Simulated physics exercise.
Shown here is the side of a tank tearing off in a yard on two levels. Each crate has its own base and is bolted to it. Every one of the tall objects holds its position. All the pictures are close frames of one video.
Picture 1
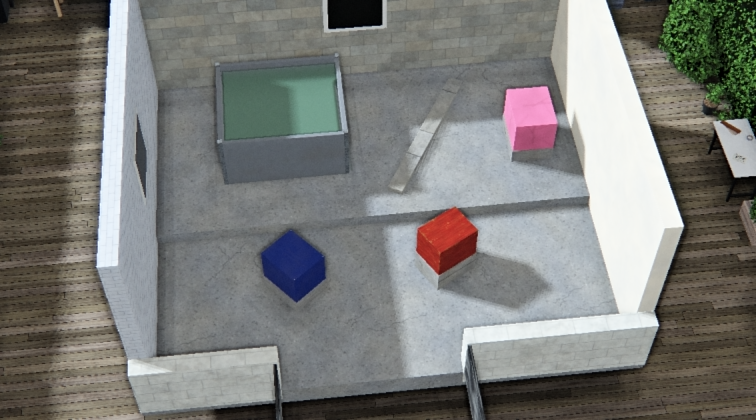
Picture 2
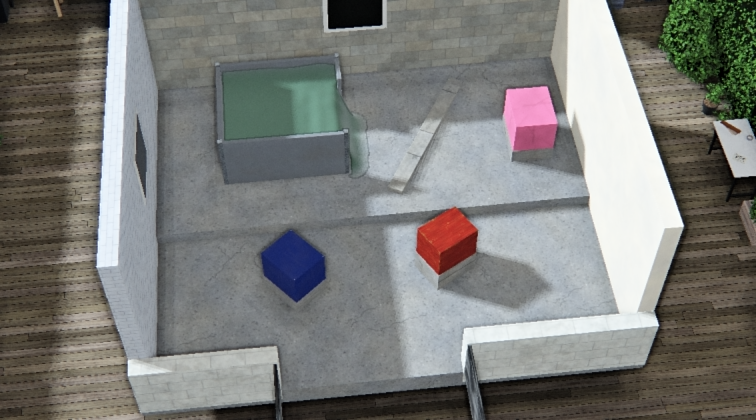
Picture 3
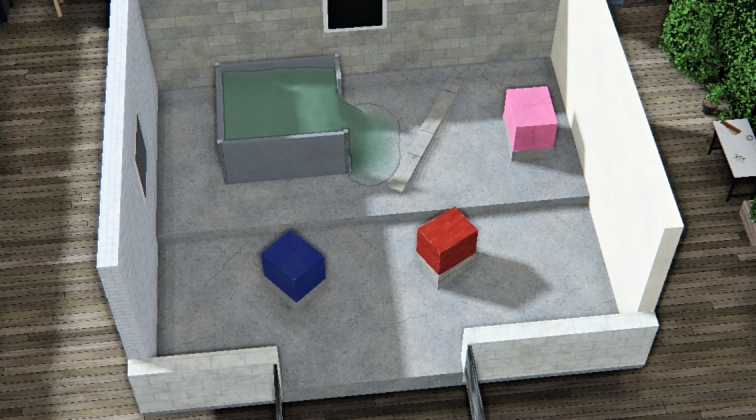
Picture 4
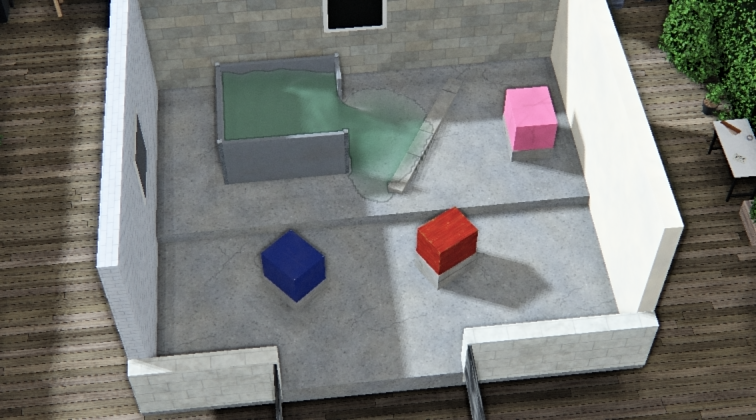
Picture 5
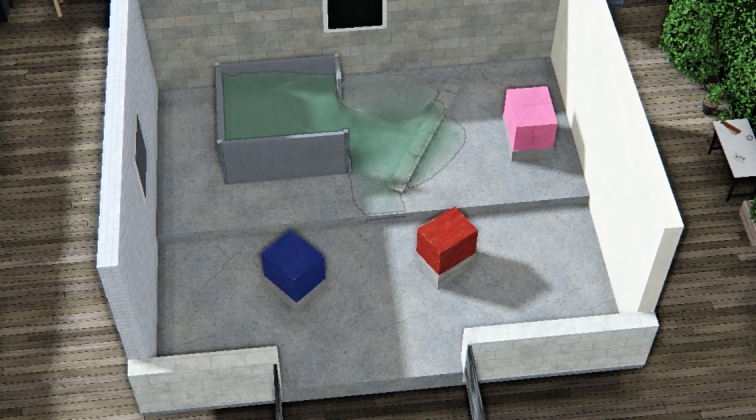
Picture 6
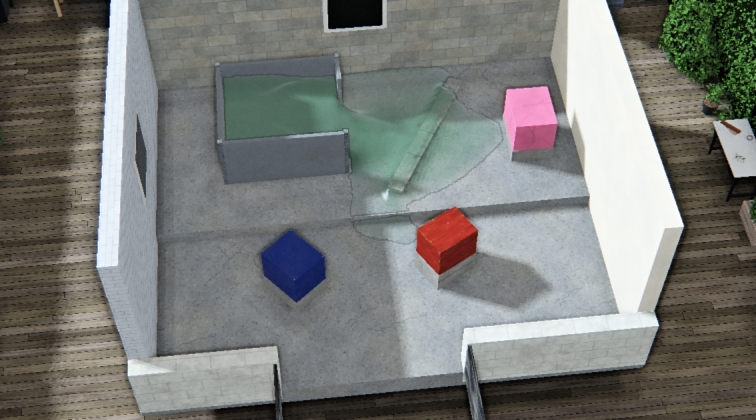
Green water pouring from the open right side of a grey tank, spreading over a low slanting strip toward pink and red blocks.
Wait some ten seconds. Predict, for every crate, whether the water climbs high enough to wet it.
My prediction: The red crate remains dry; the blue crate remains dry; the pink crate gets wetted.
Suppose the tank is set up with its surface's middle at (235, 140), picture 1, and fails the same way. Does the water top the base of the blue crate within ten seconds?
Then: The blue crate stays dry.
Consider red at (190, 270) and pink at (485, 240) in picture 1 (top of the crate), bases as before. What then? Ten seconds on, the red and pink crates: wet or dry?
I reckon red crate is missed, while pink crate is missed.
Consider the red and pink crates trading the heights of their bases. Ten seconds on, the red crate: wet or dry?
Red: Untouched.
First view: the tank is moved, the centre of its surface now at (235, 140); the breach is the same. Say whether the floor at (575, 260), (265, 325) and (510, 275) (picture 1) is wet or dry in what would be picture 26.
As listed: Awash, no water, flooded.
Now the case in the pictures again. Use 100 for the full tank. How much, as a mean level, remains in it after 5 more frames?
By my count, 52 per cent.
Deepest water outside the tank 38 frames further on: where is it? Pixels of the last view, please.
That would be (158, 375).
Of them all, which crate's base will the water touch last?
Last is the blue one.
A moment on, water covers 35 % of the floor; the red crate water round its plinth, the blue crate not reached, the pink crate water round its plinth.
Next, water covers 45 % of the floor; the red crate water round its plinth, the blue crate not reached, the pink crate water round its plinth.
Then, water covers 60 % of the floor; the red crate water round its plinth, the blue crate water round its plinth, the pink crate water round its plinth.
Later, water covers 85 % of the floor; the red crate water round its plinth, the blue crate water round its plinth, the pink crate water round its plinth.
In the end, water covers 95 % of the floor; the red crate stayed above the water, the blue crate stayed above the water, the pink crate was topped.
